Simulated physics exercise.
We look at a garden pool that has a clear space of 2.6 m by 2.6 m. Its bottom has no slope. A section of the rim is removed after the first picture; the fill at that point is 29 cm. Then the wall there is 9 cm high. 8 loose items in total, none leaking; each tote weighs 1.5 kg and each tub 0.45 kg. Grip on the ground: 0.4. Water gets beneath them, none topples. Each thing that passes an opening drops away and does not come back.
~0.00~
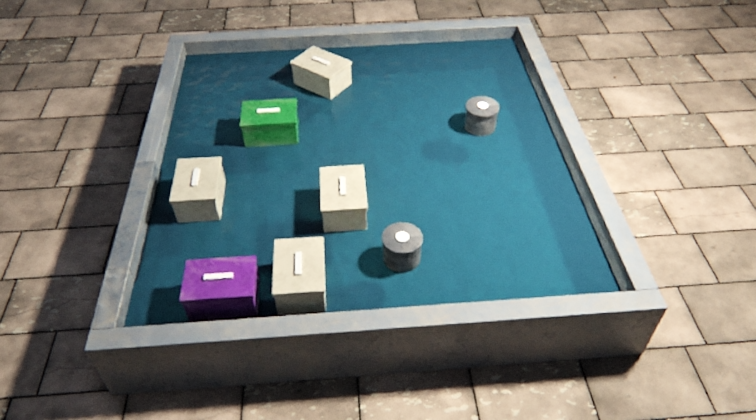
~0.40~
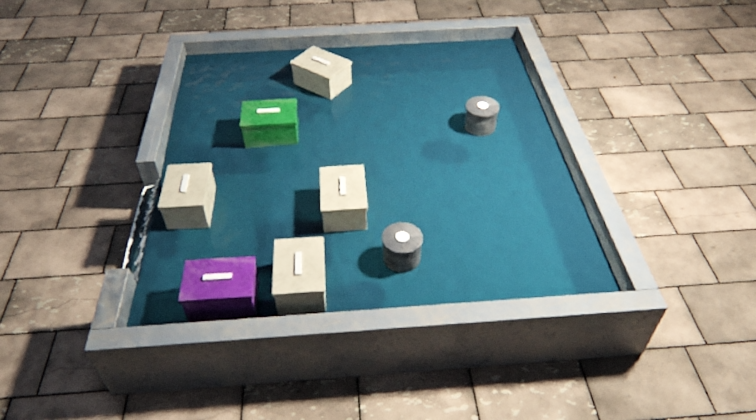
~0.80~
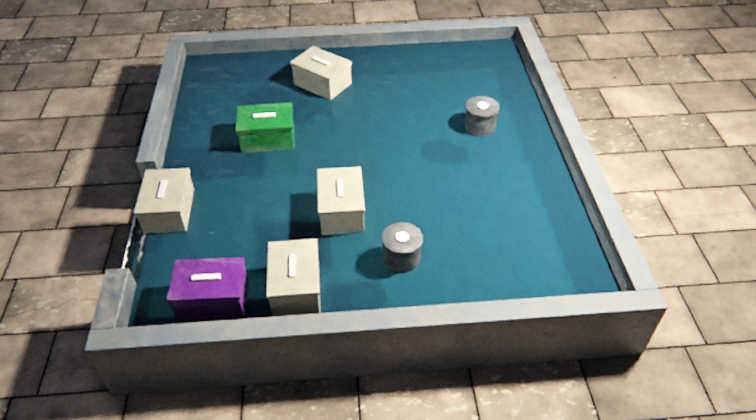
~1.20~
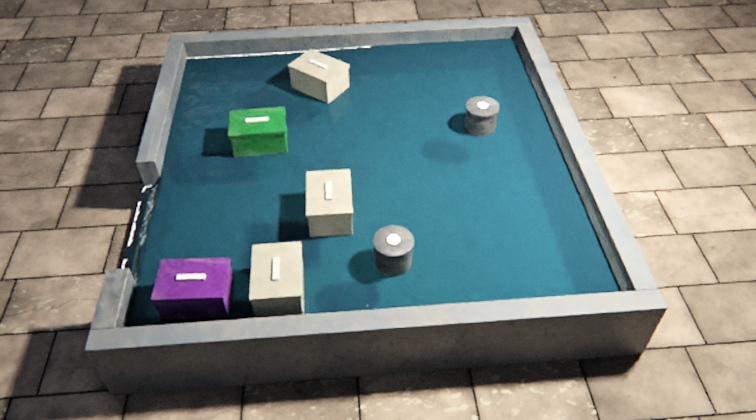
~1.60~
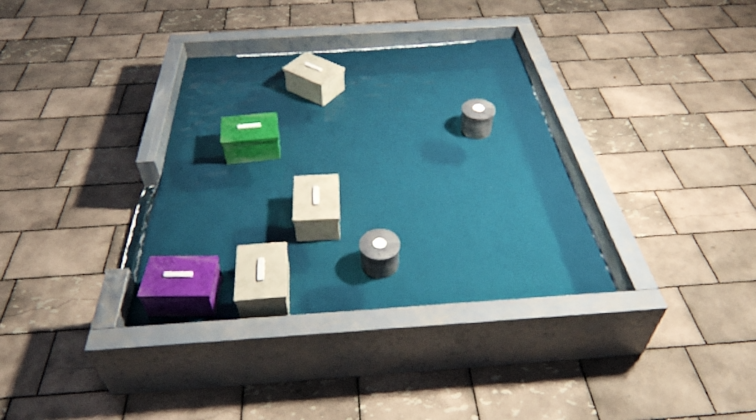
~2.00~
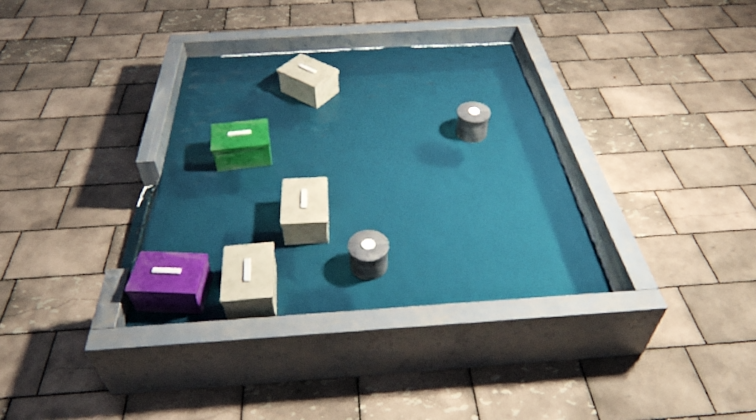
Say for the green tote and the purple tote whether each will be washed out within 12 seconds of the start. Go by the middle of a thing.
My prediction: The green tote gets clear of the pool; the purple tote gets clear of the pool.
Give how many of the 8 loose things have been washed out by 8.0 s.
Result: 3.
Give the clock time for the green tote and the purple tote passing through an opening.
Around 5.0 s for the first and around 5.0 s for the second.
After 2.8 s the green tote is near (219, 143), 0.4 m from its start, afloat; the purple tote is near (162, 258), 0.4 m from its start, afloat; 1 of 8 are out; 7 afloat.
After 5.4 s the green tote has gone out; the purple tote has gone out; 3 of 8 are out; 5 afloat.
After 8.0 s the green tote has gone out; the purple tote has gone out; 3 of 8 are out; 5 afloat.
After 12.0 s the green tote has gone out; the purple tote has gone out; 5 of 8 are out; 3 afloat.
